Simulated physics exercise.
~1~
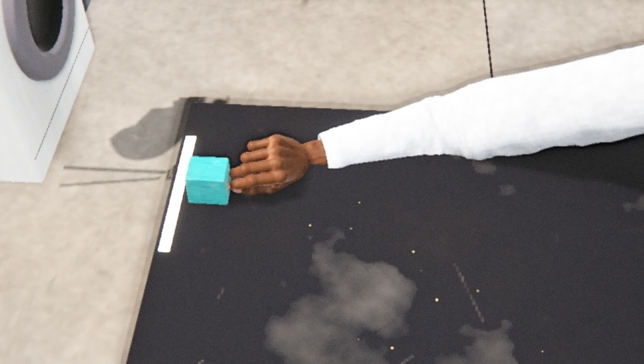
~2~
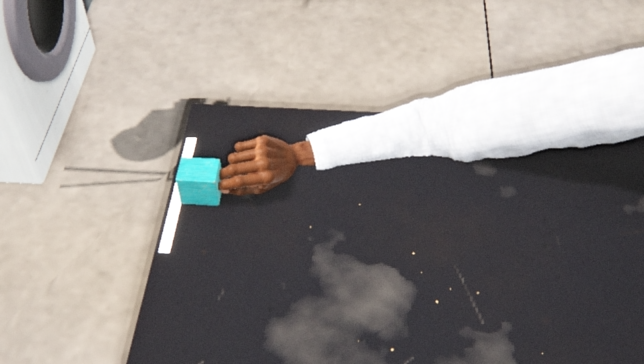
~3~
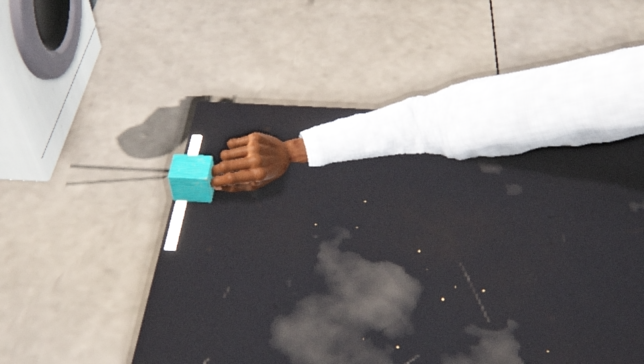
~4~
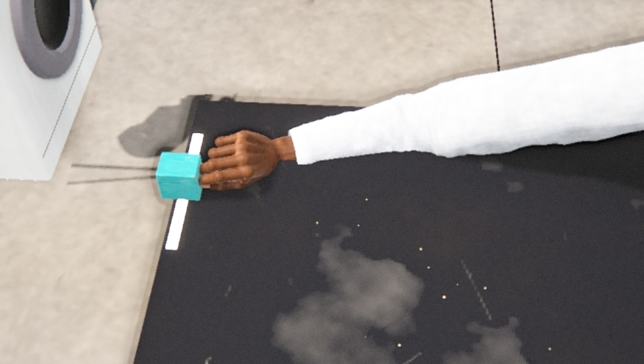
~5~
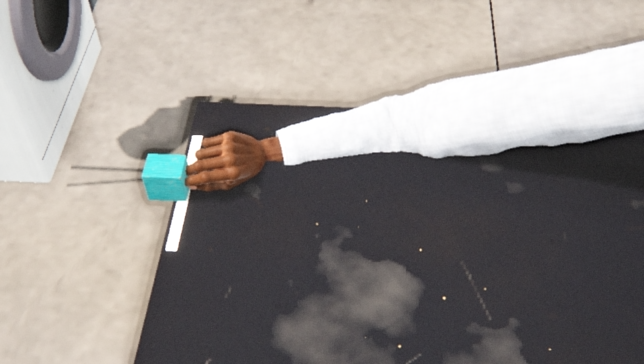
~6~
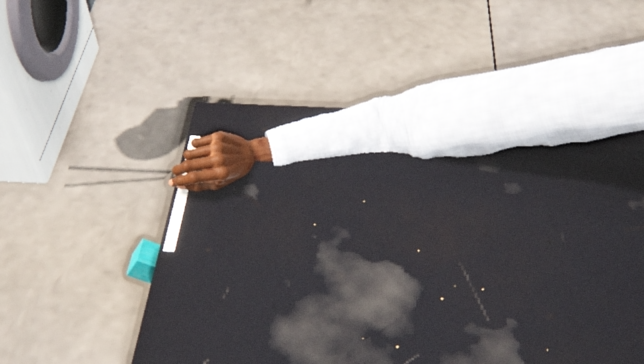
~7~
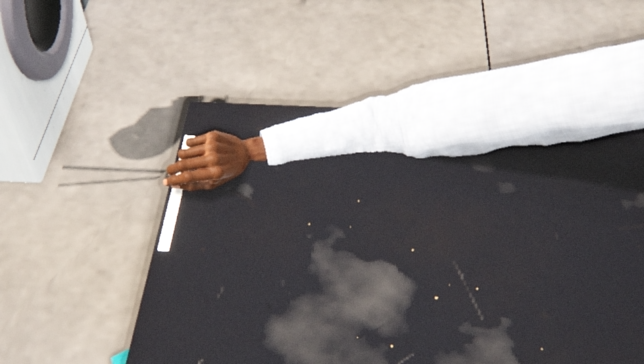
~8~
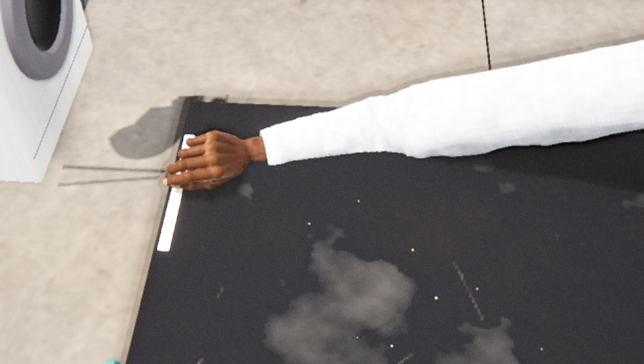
An arm in a white sleeve reaches in from the right over a dark tabletop with pale cloudy smudges, seen from above by a slightly swaying camera. Its hand rests behind a turquoise block near a white strip of tape at the table's left edge, with a pale floor beyond and a white and grey object at the upper left. The fingers push the block left, onto the tape and then past it, until it juts over the edge. The block tips off and drops toward the lower left, almost out of view, while the hand stays over the tape.
